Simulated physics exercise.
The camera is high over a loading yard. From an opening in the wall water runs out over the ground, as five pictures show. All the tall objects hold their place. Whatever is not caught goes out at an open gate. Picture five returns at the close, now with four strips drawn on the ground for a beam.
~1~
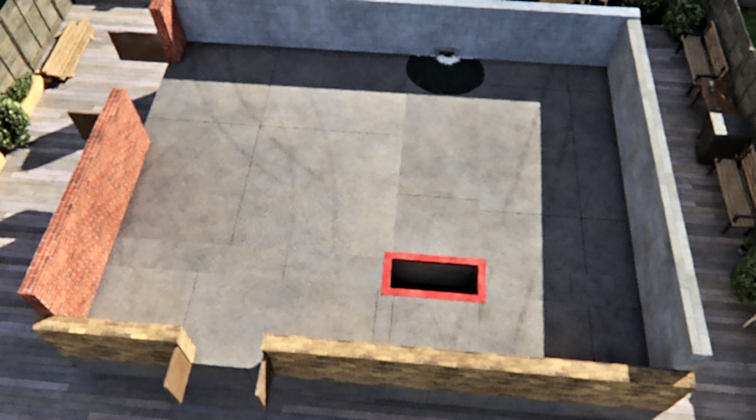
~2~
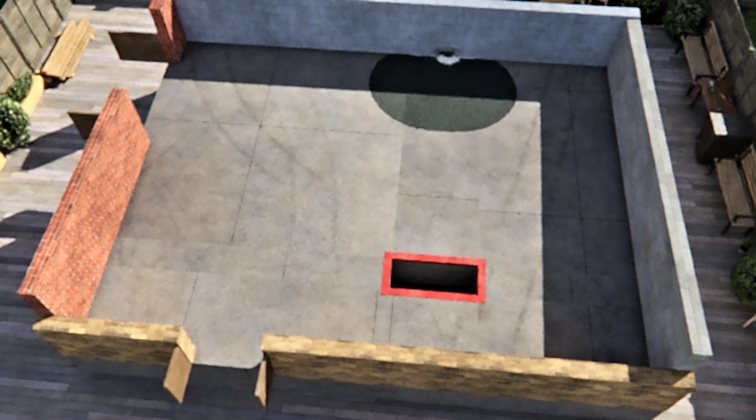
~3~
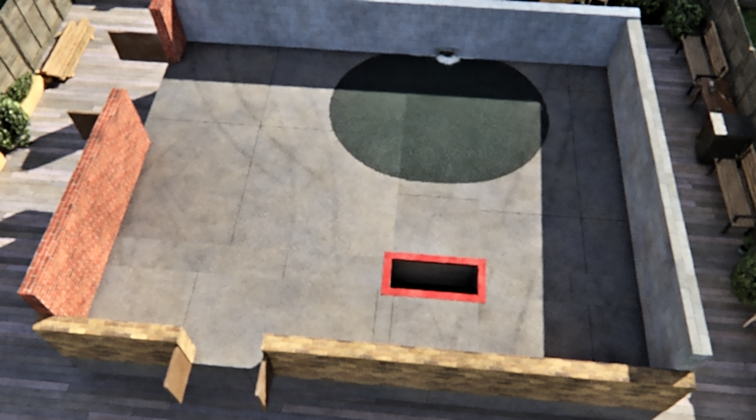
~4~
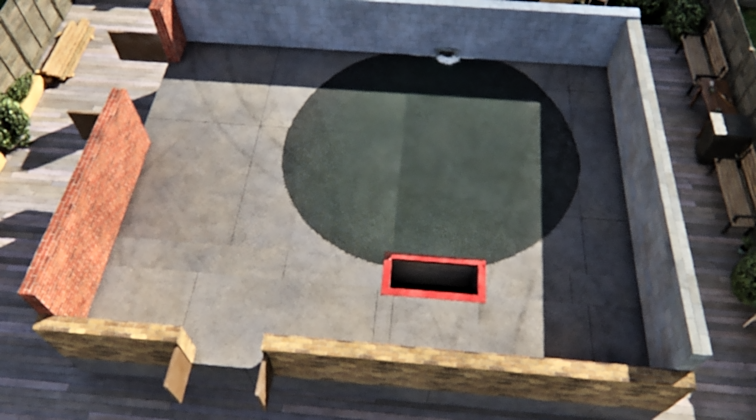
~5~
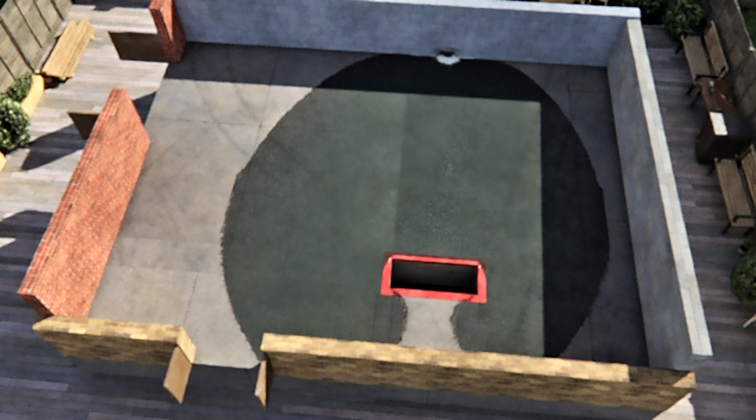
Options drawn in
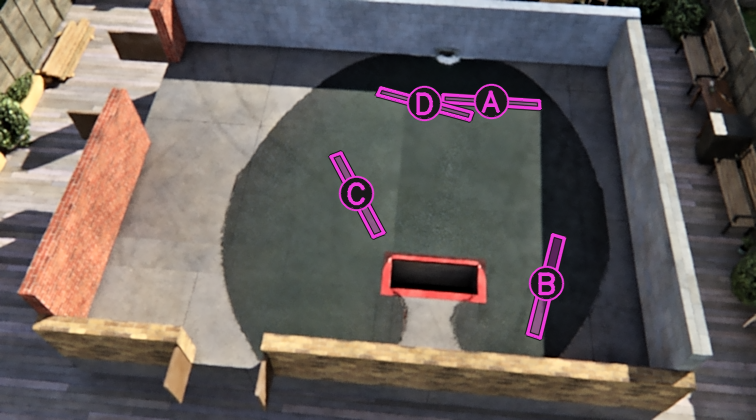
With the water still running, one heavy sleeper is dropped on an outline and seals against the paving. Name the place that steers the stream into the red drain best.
C beats the others.
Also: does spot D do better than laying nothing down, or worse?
It is worse.
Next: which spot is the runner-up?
B it is.
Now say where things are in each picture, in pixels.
Outfall at (447, 53); red drain at (434, 277); open gate at (234, 352); open gate at (166, 100); water covers 2 % of the ground and shows as far out as (420, 84); red drain still dry.
Water covers 8 % of the ground and shows as far out as (451, 130); red drain still dry.
Water covers 18 % of the ground and shows as far out as (422, 179); red drain still dry.
Water covers 34 % of the ground and shows as far out as (367, 254); red drain still dry.
Water covers 52 % of the ground and shows as far out as (240, 311); red drain taking water.
On the marked copy, A from (442, 98) to (539, 104); B from (533, 335) to (558, 236); C from (335, 154) to (378, 234); D from (379, 91) to (470, 116).
With A, about 27 % of the stream runs into the red drain, about 69 % out by the gates.
With B, about 39 % of the stream runs into the red drain, about 56 % out by the gates.
With C, about 57 % of the stream runs into the red drain, about 38 % out by the gates.
With D, about 17 % of the stream runs into the red drain, about 80 % out by the gates.
